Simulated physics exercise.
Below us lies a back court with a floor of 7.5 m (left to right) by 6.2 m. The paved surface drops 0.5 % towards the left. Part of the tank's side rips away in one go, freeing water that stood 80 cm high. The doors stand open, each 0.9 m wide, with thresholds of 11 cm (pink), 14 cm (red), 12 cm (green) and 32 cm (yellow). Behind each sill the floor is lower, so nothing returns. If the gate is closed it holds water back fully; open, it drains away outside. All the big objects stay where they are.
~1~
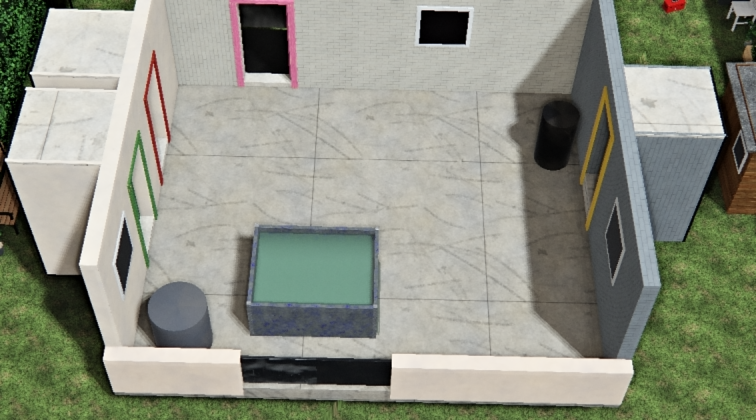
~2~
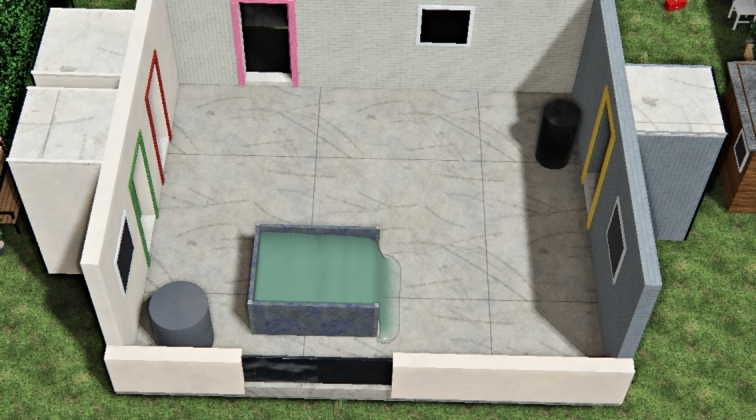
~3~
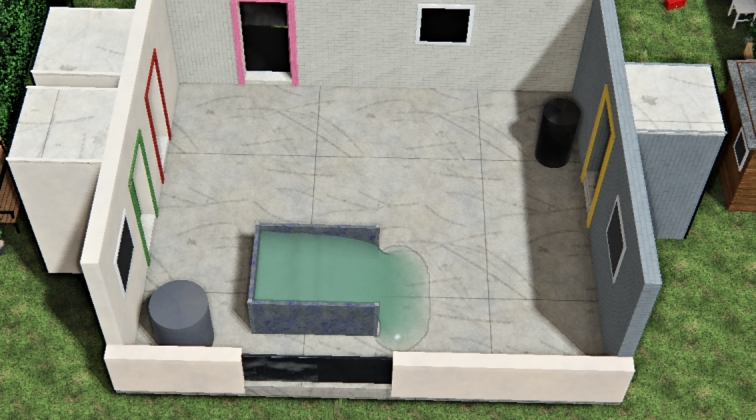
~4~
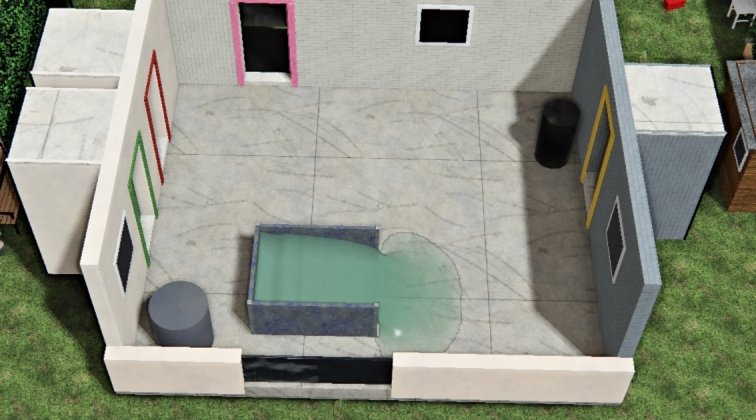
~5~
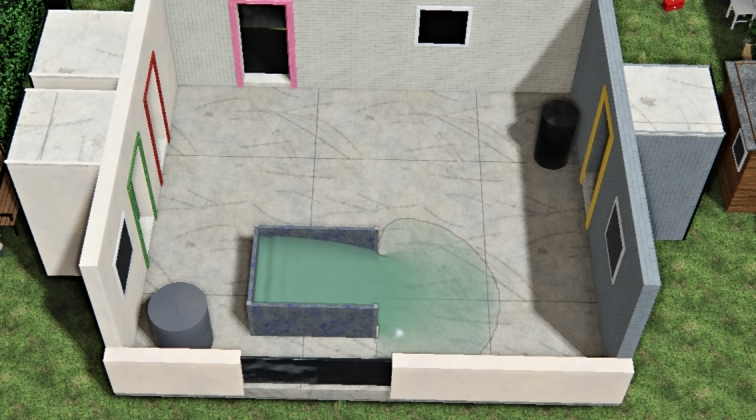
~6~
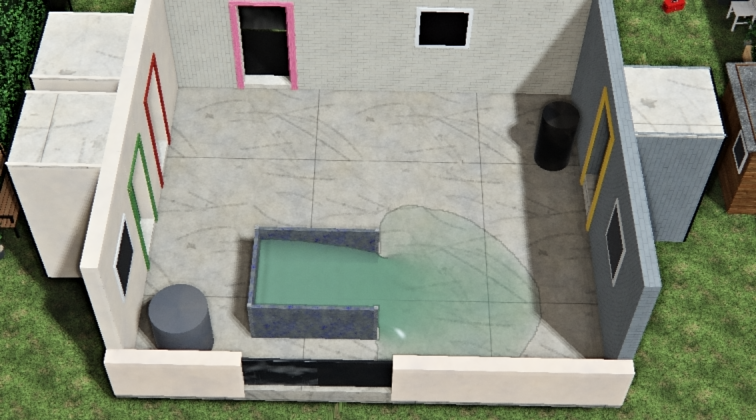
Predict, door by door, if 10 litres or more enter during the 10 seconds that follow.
The water let in: At the pink door it does not reach the limit; at the red door it keeps below the limit; at the green door it stays under the limit; at the yellow door it stays under the limit.
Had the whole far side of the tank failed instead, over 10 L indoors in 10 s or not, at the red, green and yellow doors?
Against that limit: Red under, green not over, yellow not over.
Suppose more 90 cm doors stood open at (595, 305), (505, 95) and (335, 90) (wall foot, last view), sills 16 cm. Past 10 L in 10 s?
In that order: Over, not over, not over.
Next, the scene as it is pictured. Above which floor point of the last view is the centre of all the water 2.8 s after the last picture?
Near (491, 268).
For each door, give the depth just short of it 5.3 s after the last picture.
Depths in cm: Pink 5, red 0, green 0, yellow 10.
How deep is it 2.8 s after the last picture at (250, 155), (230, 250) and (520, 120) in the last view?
In that order: 0, 0 and 3 cm.
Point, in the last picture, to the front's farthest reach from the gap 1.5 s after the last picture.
At about (570, 134).
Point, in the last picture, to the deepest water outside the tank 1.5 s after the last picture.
Around (600, 372).
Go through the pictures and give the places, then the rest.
Still water, 80 cm deep, in the tank at (315, 268), in the first picture.
Water pours out at (375, 286) and has run 0.8 m, to (381, 340); typically 11 cm deep outside, 80 cm at the tank's back, in the second picture.
The front is at (407, 346), 1.1 m from the gap at (375, 287); 1.3 m2 of floor is under water; 80 cm left at the back of the tank, in the third picture.
Water pours out at (374, 289) and has run 1.5 m, to (448, 341); typically 10 cm deep outside, 75 cm at the tank's back, in the fourth picture.
Water pours out at (374, 291) and has run 2.0 m, to (492, 287); typically 7 cm deep outside, 68 cm at the tank's back, in the fifth picture.
Water pours out at (374, 293) and has run 2.7 m, to (535, 320); typically 6 cm deep outside, 68 cm at the tank's back, in the sixth picture.
Then, 0.7 s after the last picture water covers 30 % of the floor and is deepest (41 cm) near (600, 372); pink door not reached, red door not reached, green door not reached, yellow door not reached.
Then, 1.5 s after the last picture water covers 35 % of the floor and is deepest (44 cm) near (600, 372); pink door not reached, red door not reached, green door not reached, yellow door 21 cm at the sill, 0 L in.
Then, 2.8 s after the last picture water covers 40 % of the floor and is deepest (26 cm) near (565, 171); pink door not reached, red door not reached, green door not reached, yellow door 20 cm at the sill, 0 L in.
Then, 5.3 s after the last picture water covers 70 % of the floor and is deepest (14 cm) near (415, 96); pink door 5 cm at the sill, 0 L in, red door not reached, green door not reached, yellow door 10 cm at the sill, 0 L in.
Then, 9.3 s after the last picture water covers 95 % of the floor and is deepest (14 cm) near (176, 105); pink door 5 cm at the sill, 0 L in, red door 10 cm at the sill, 0 L in, green door 5 cm at the sill, 0 L in, yellow door 5 cm at the sill, 0 L in.
